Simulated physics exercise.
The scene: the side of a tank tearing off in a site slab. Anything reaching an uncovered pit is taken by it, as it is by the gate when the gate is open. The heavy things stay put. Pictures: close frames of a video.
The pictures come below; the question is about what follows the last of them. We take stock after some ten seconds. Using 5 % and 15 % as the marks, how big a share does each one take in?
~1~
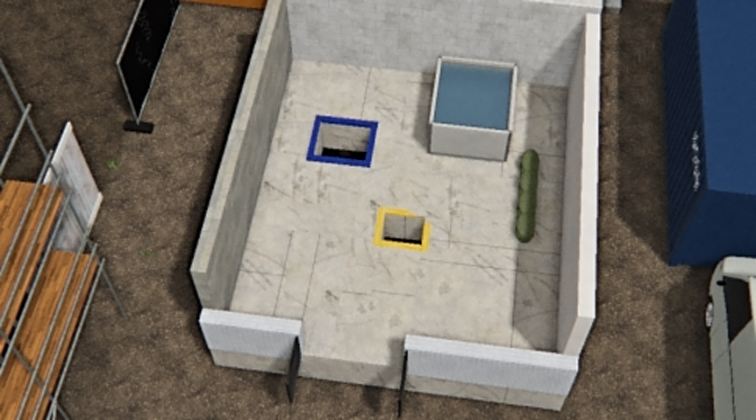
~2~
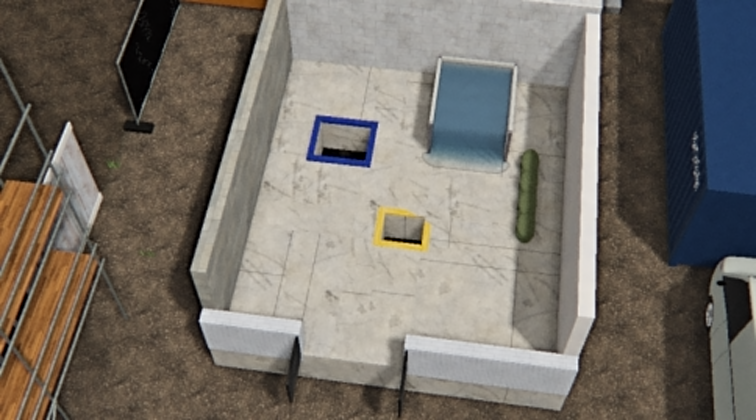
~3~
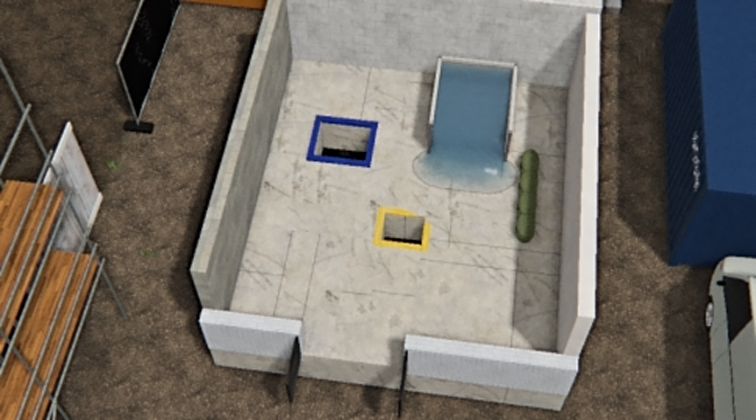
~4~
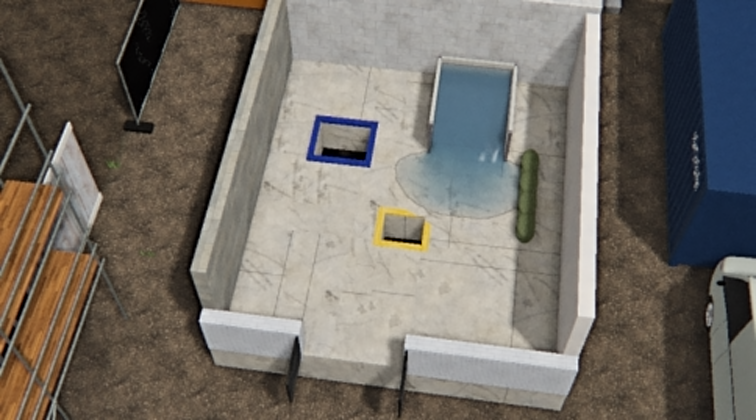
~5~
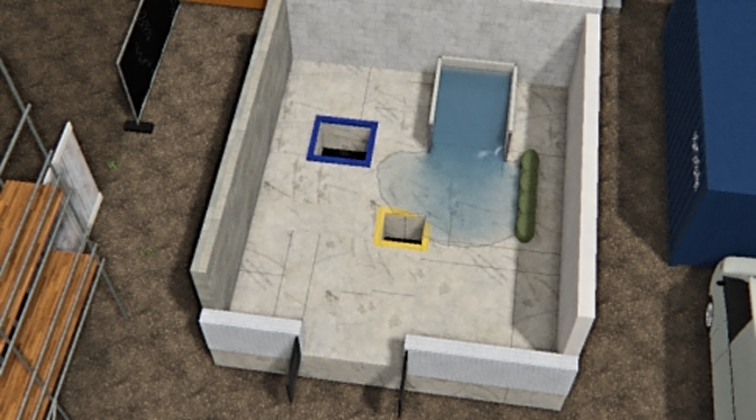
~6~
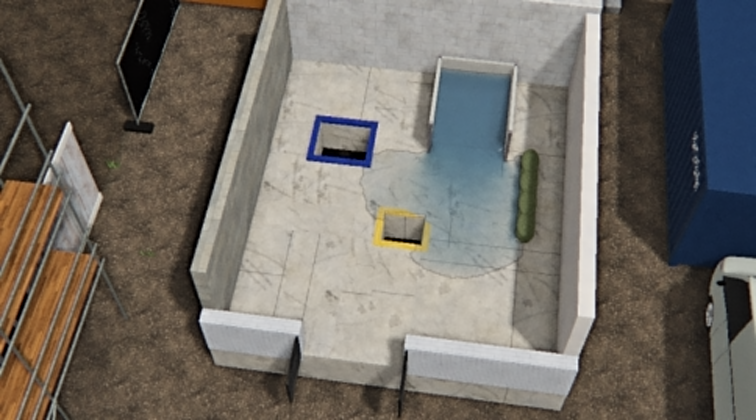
In the end the gate lands in the top band - past fifteen per cent. The yellow pit lands in the top band - past fifteen per cent. The blue pit lands in the bottom band - below five per cent.
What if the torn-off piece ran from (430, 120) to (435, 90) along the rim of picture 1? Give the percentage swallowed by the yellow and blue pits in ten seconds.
The yellow pit takes 2 per cent and the blue pit 40 per cent.
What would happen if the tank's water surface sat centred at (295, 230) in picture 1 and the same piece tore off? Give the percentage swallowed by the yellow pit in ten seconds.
Roughly, in per cent: Yellow 2.
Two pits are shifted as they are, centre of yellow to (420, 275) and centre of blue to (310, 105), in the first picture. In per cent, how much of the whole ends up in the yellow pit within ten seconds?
Yellow: 30 %.
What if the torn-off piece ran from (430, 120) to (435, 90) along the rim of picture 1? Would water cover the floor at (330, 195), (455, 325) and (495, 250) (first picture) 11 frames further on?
Going point by point: Waterlogged, left unwetted, left unwetted.
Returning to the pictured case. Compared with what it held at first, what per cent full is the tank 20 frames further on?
12 percent or so.
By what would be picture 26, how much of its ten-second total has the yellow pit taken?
70 %.
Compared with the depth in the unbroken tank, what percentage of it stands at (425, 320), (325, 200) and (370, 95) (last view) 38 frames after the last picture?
I'd say close to 10, 2 and 0 percent.
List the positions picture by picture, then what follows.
The first frame shows the water tank at (474, 96) is whole and still.
In the second frame, water pours out at (468, 145) and has run to (425, 155).
In the third frame, the front is at (419, 172), out from the gap at (468, 147).
In the fourth frame, the front is at (416, 198), out from the gap at (468, 148).
In the fifth frame, water pours out at (468, 149) and has run to (450, 242).
In the sixth frame, water pours out at (468, 149) and has run to (440, 270).
A moment on, water covers 35 % of the floor; the gate 0 %, the yellow pit 7 %, the blue pit 0 %.
Next, water covers 45 % of the floor; the gate 3 %, the yellow pit 13 %, the blue pit 0 %.
Then, water covers 50 % of the floor; the gate 8 %, the yellow pit 17 %, the blue pit 0 %.
Later, water covers 65 % of the floor; the gate 14 %, the yellow pit 20 %, the blue pit 0 %.
In the end, water covers 85 % of the floor; the gate 20 %, the yellow pit 26 %, the blue pit 0 %.
